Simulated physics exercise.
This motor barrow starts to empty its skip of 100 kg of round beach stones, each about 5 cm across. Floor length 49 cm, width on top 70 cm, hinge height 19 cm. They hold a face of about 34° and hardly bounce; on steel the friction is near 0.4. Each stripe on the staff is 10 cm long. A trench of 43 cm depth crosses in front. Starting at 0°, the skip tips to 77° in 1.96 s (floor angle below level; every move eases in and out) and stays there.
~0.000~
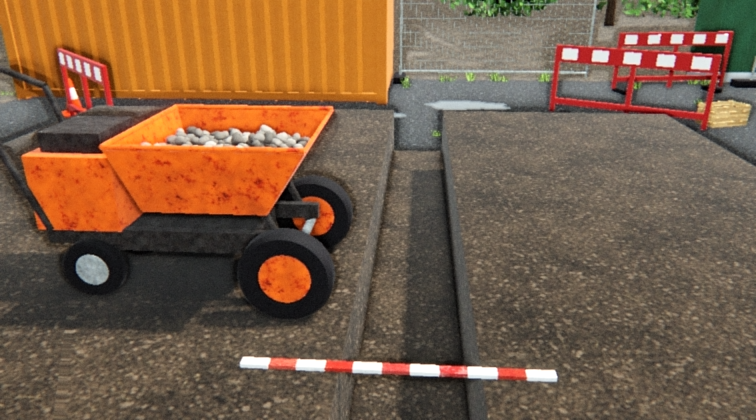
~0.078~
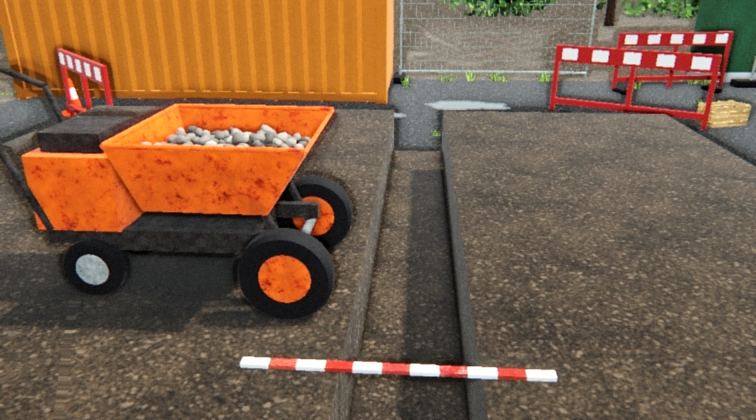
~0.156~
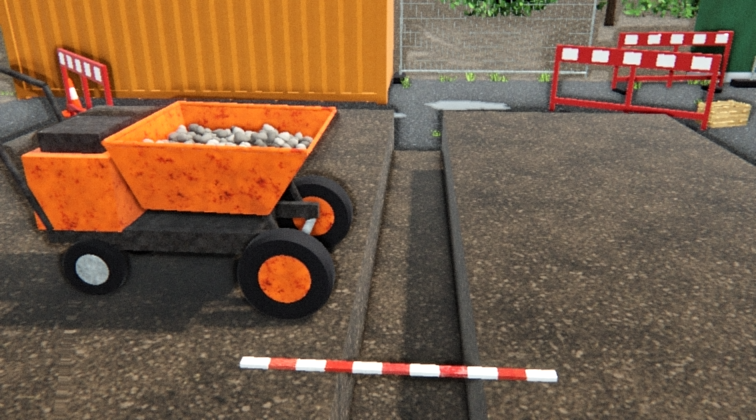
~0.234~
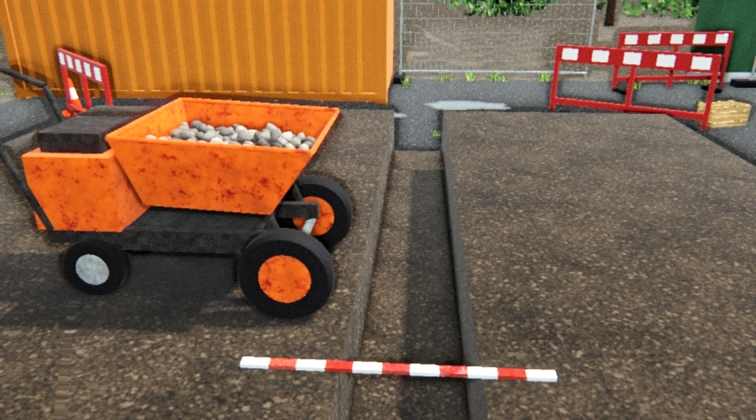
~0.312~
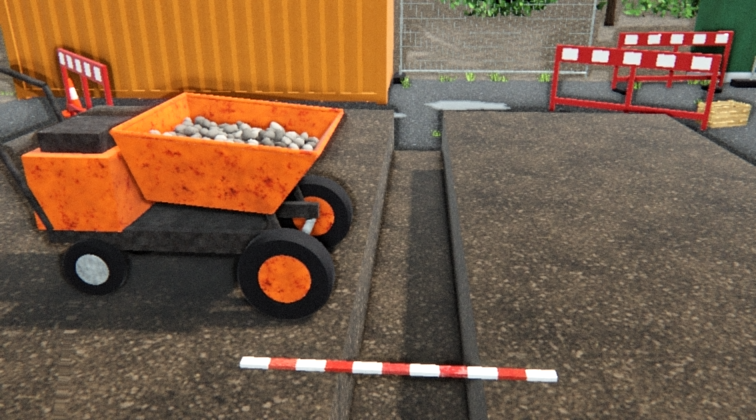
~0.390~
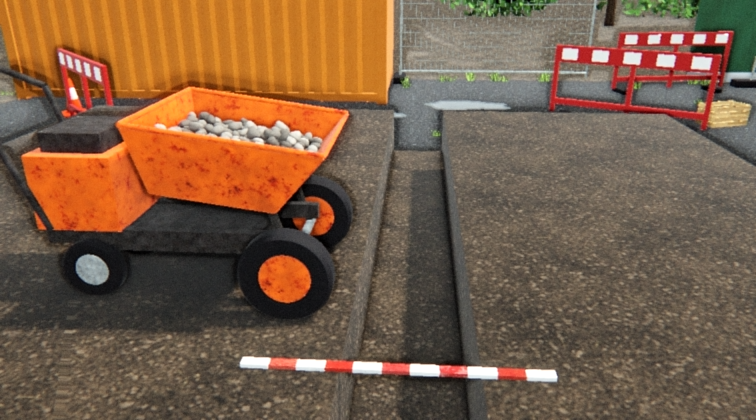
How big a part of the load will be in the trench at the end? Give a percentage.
Roughly 69 per cent ends in the trench.
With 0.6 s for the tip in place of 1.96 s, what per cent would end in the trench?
Then about 40 per cent.
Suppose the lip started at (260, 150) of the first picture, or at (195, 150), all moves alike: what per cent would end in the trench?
First some 100, then 100 per cent.
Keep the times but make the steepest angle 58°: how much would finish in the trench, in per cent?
It would be near 50 per cent.
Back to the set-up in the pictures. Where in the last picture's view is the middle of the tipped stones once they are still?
Near (447, 350).
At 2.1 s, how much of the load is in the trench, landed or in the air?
Some 45 per cent.
After 1.5 s the floor is at 65°; 96 % in the skip, 4 % in the trench; the foremost stones are at (450, 249).
After 2.1 s the floor is at 77°; 29 % in the skip, 44 % in the trench, 27 % past the trench; the foremost stones are at (593, 286).
After 2.4 s the floor is at 77°; 7 % in the skip, 62 % in the trench, 31 % past the trench; the foremost stones are at (646, 296).
After 4.4 s the floor is at 77°; 0 % in the skip, 69 % in the trench, 31 % past the trench; the foremost stones are at (656, 296).
